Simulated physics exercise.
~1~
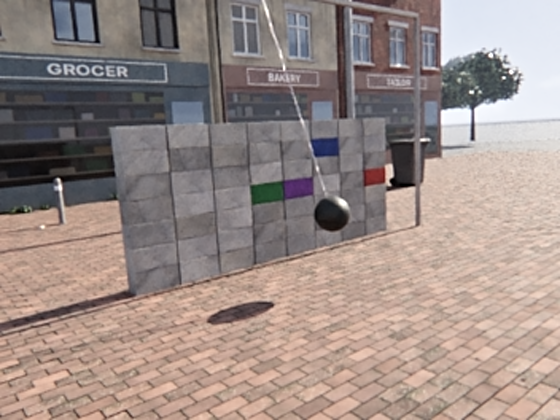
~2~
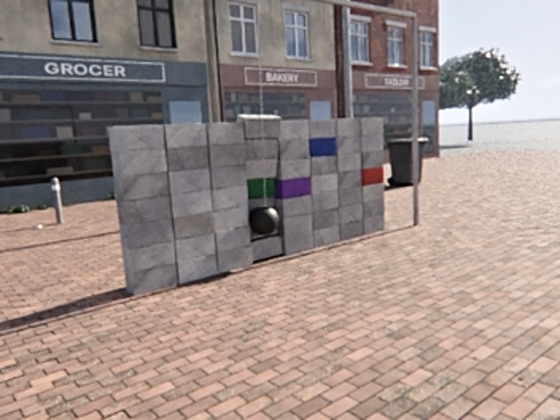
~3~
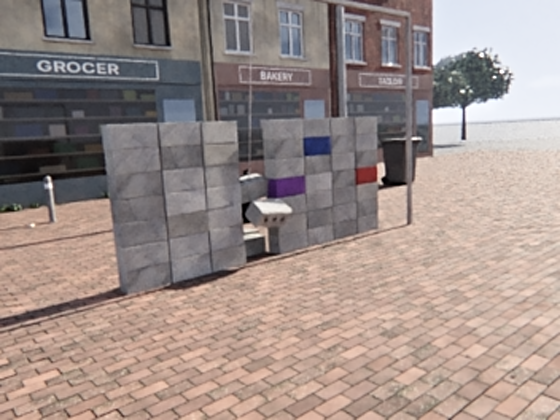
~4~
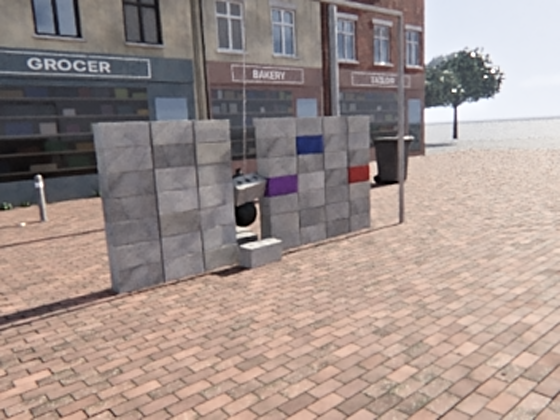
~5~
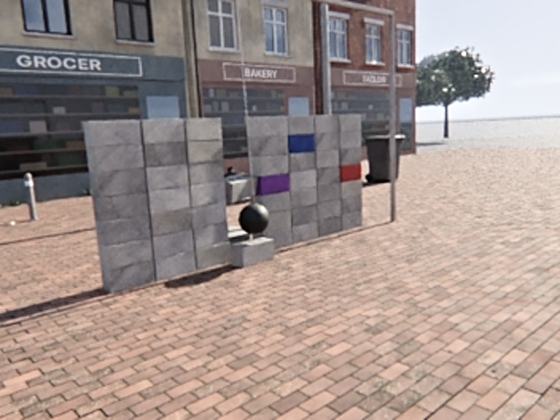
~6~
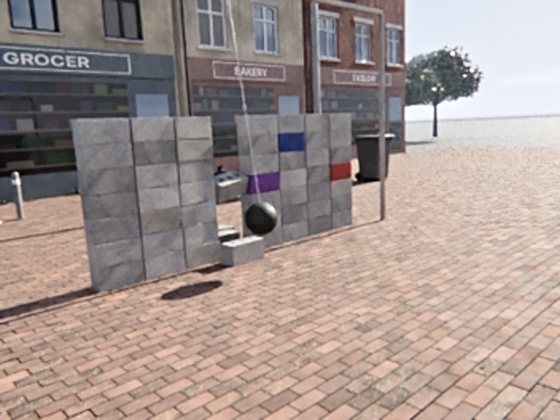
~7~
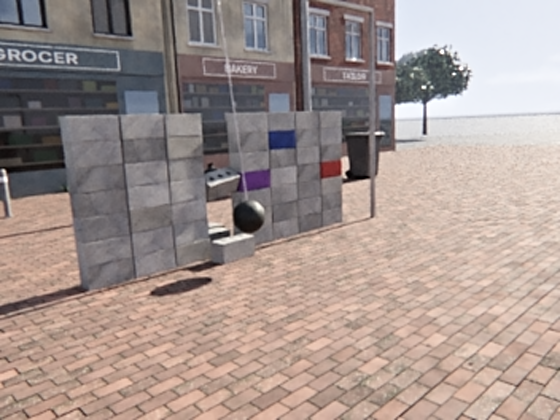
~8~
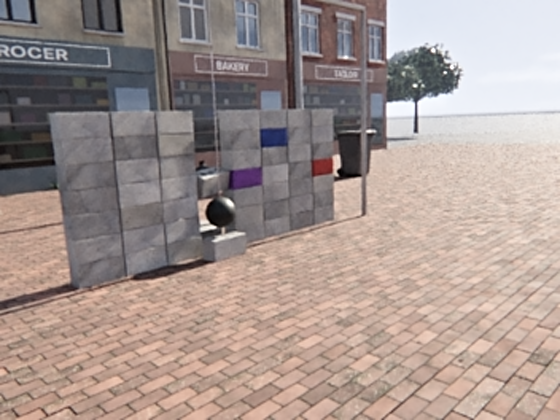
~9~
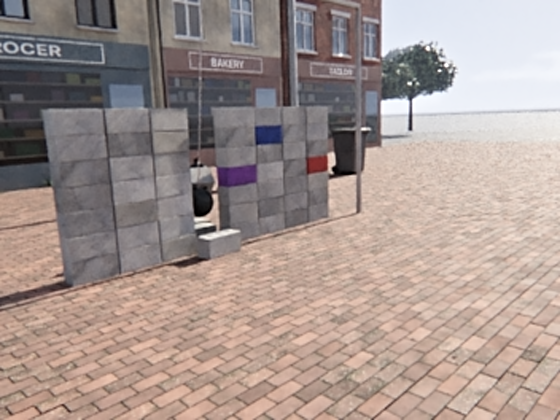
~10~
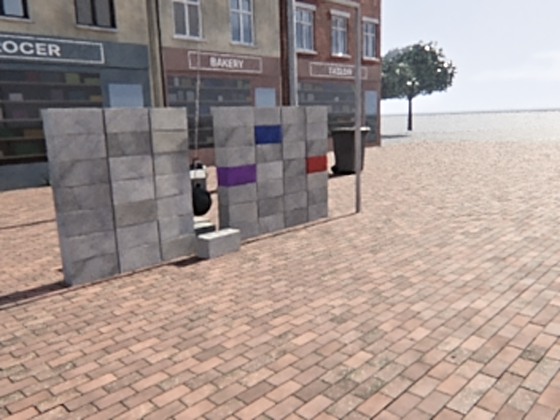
A wall of grey concrete blocks stands on a brick-paved square before a grocer and a bakery, seen from the front at a slight angle. Green and purple blocks sit side by side near its middle, with a blue one higher up and a red one toward the right. A dark ball on a line swings leftward into the wall, knocking out the column with the green block, which drops from sight. One grey block lands in front of the gap. As the view pans right, the ball swings out and back, ending in the gap, while the purple, blue and red blocks stay in place.
